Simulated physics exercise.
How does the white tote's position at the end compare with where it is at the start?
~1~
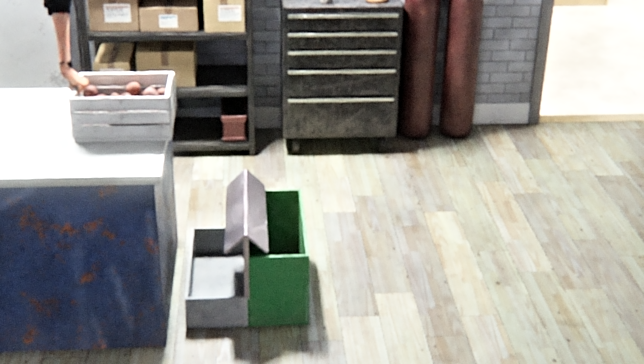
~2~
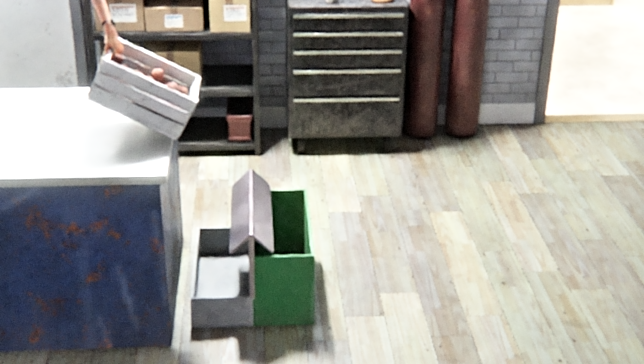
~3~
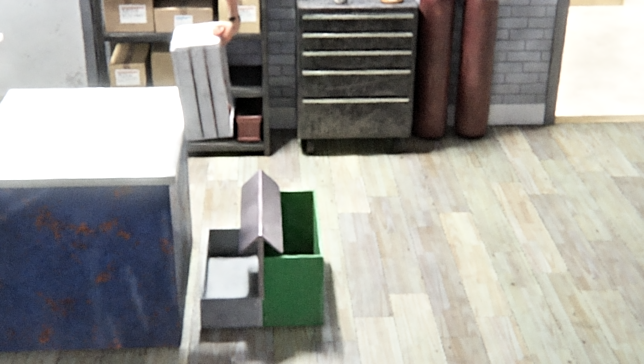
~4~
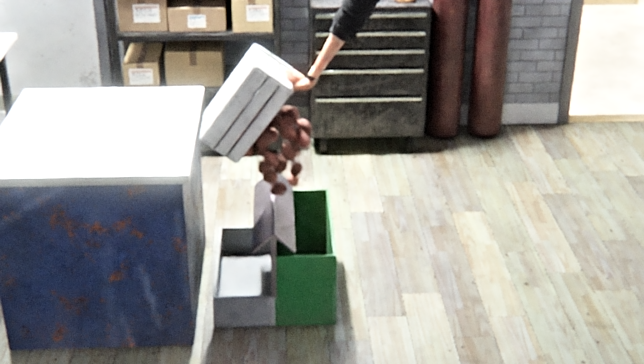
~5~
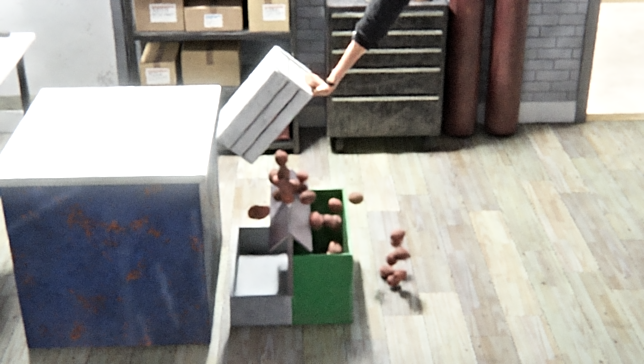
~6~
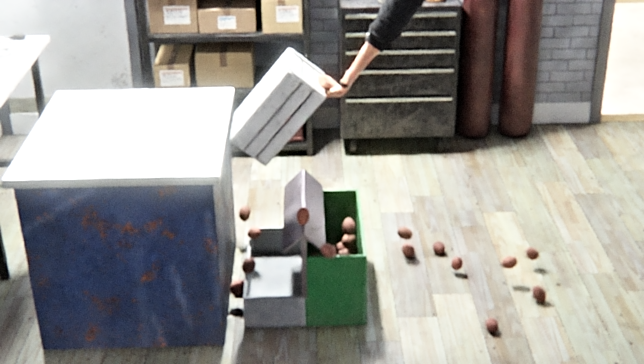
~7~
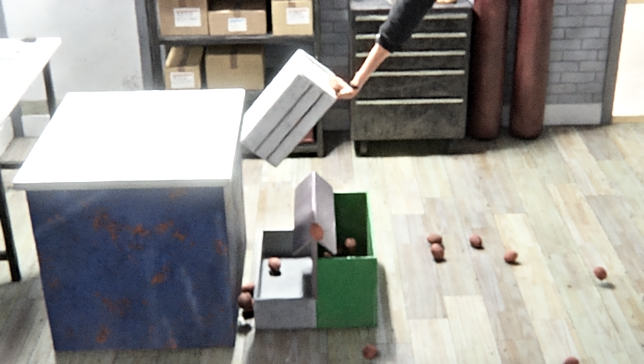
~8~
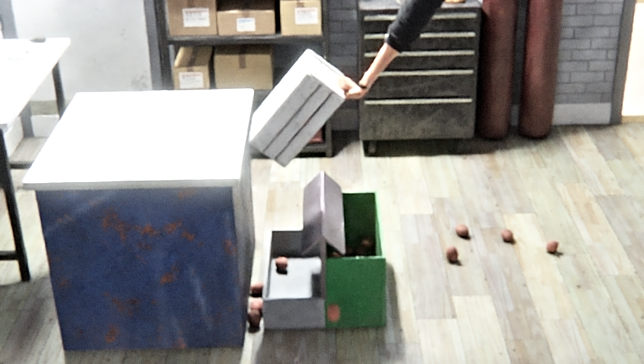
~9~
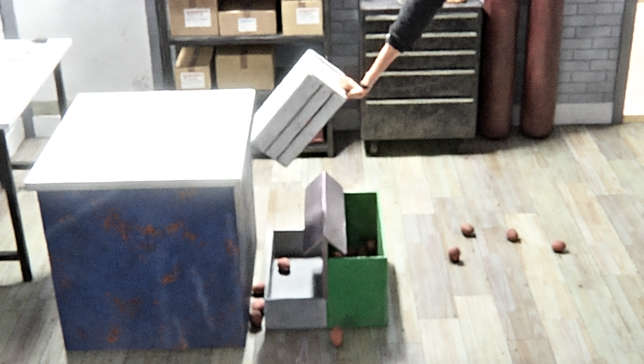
At the start the white tote sits upright on top of the bench, holding the potatoes. At the end it is held steeply tipped just beyond the bench's right edge, above the grey bin.
